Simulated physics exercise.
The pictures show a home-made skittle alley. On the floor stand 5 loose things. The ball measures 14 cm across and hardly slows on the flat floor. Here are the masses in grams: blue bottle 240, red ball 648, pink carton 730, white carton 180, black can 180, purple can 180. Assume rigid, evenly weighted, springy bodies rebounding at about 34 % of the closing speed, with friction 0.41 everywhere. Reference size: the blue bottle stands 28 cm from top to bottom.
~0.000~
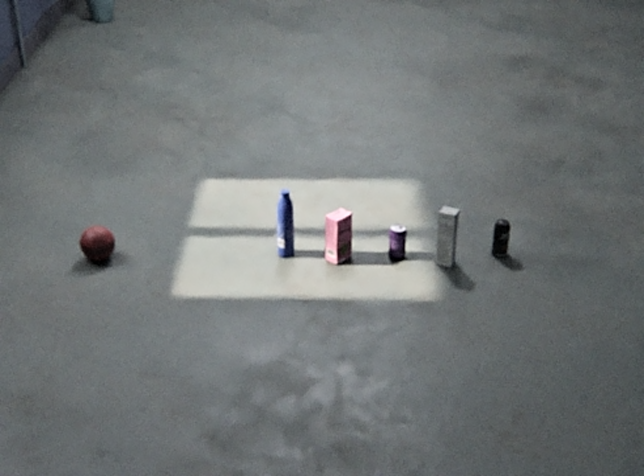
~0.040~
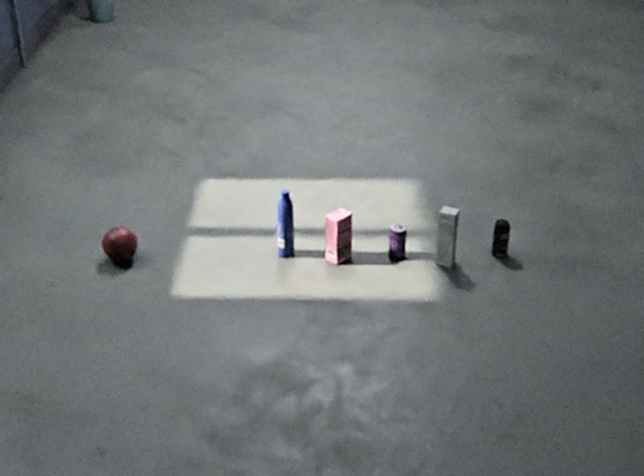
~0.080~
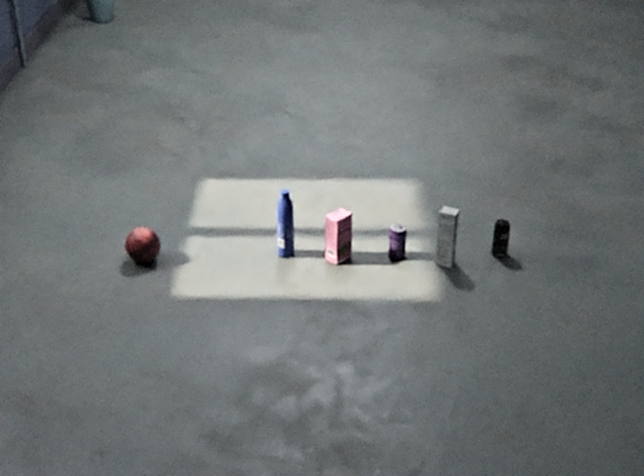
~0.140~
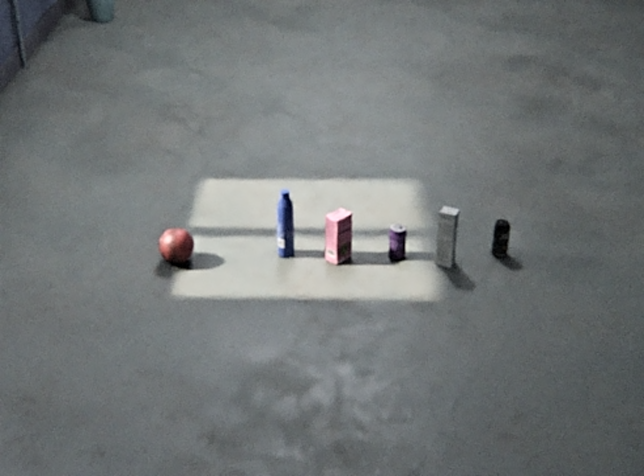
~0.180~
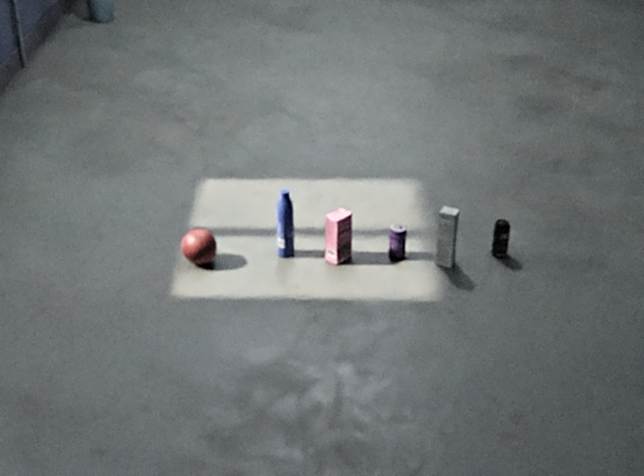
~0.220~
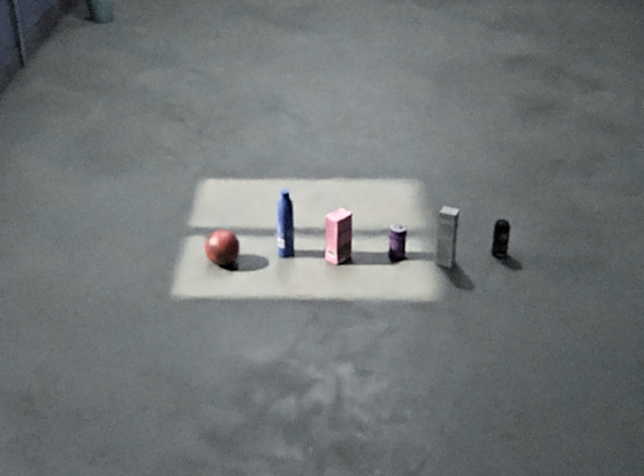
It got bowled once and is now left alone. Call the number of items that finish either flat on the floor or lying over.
Items over or lost: One.
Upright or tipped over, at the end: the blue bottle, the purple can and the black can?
Here's how it ends: The blue bottle comes down, the purple can never goes down, and the black can never goes down.
After 0.62 s, ball 117 cm along; red ball near (398, 280); blue bottle 53° off upright near (326, 211); pink carton 5° off upright near (353, 233).
After 1.12 s, ball 191 cm along; red ball near (608, 349); blue bottle on its side near (338, 221); pink carton moved 5 cm near (350, 233).
In the end (1.8 s), toppled on the floor, blue bottle; the other 4 under 8 cm from the start. At the end, from the last picture's camera, blue bottle near (339, 221), pink carton near (351, 234).
